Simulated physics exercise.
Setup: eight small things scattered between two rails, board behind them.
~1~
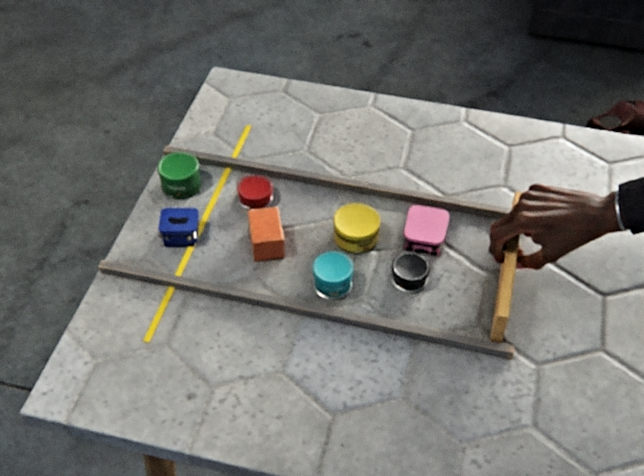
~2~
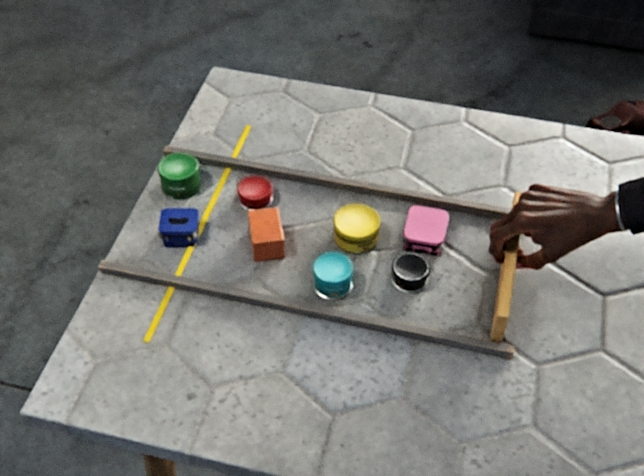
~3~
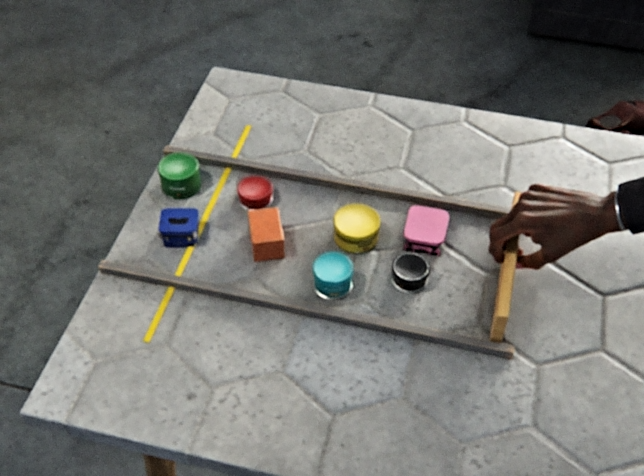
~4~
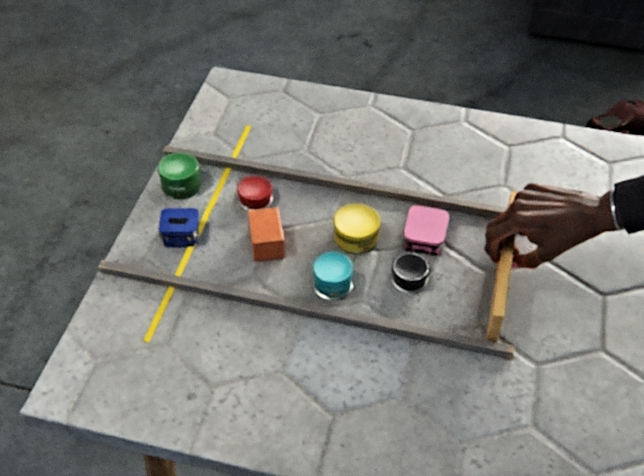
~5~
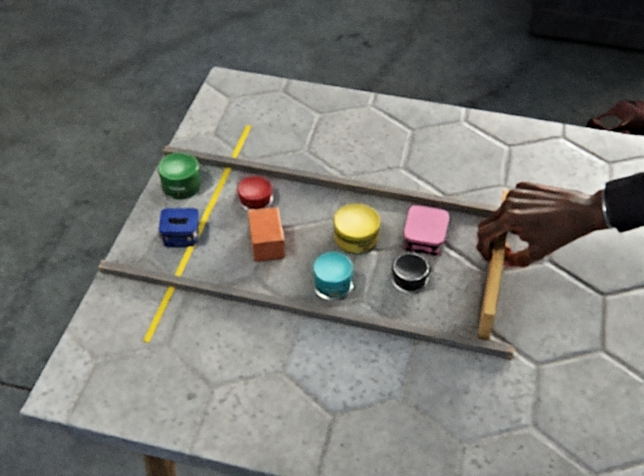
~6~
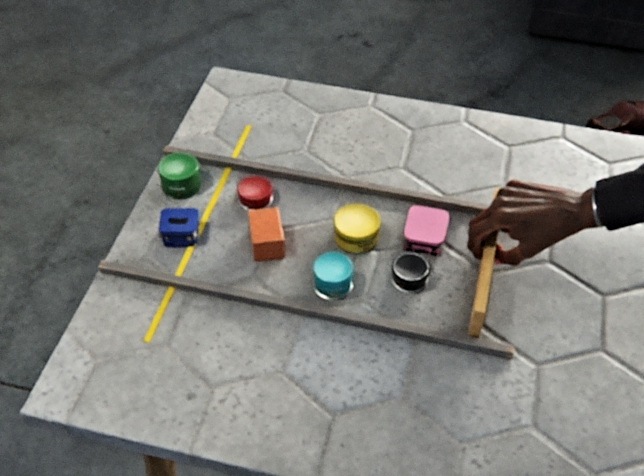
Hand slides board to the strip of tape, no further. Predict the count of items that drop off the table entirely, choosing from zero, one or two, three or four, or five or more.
The count is one or two.
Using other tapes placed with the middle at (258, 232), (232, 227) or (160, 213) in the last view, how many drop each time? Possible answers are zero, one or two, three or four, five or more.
One after another: None at all; zero; more than four.
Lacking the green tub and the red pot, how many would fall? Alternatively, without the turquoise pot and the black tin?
Counts - first: 1; second: 1.
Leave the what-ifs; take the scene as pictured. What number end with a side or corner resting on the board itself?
3 of them.
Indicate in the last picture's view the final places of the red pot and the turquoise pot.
Red pot: About (173, 165); turquoise pot: About (165, 250).
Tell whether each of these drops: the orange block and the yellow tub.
The orange block stays put, and the yellow tub stays put.
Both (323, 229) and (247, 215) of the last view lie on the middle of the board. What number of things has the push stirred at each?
One spot: 6. Other spot: 8.
Soon after, none off yet; green tub at rest near (180, 176); blue case at rest near (180, 228); red pot at rest near (255, 194).
At rest, the number that fall off is one or two; fallen, blue case and green tub.
